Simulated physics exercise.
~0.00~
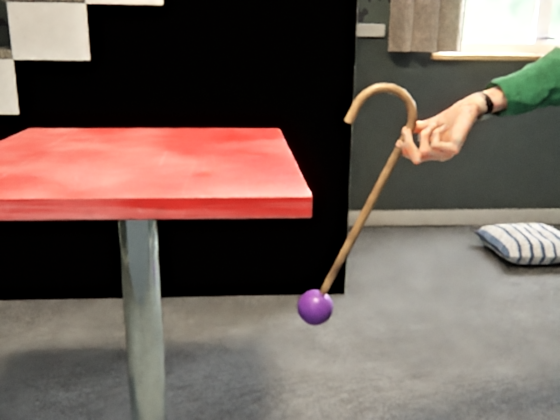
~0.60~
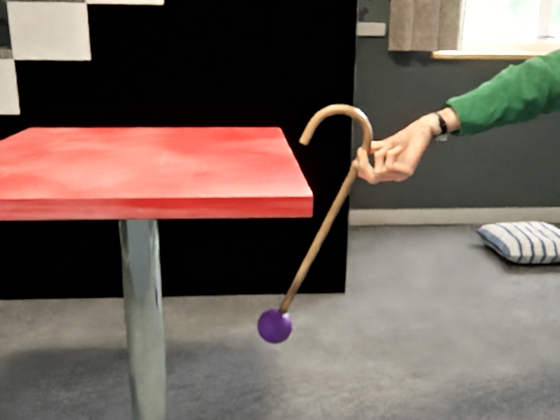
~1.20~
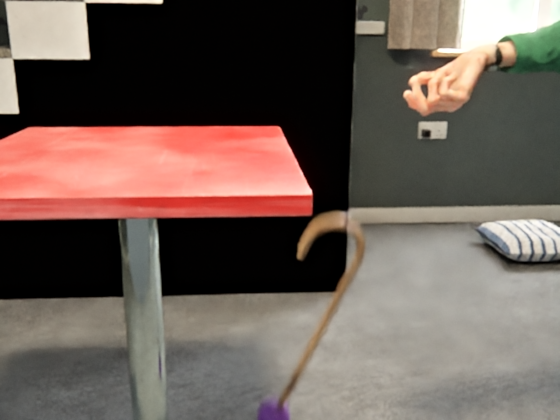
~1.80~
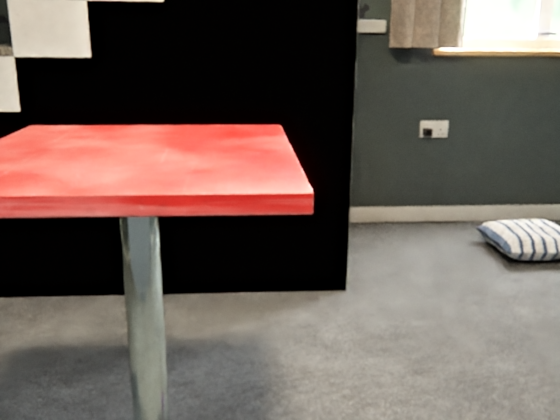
We see a hand in a green sleeve bring a hooked cane-like stick with a purple ball at its lower end left toward a red table's edge, then let go and draw back as the stick drops beside the table and falls out of view.
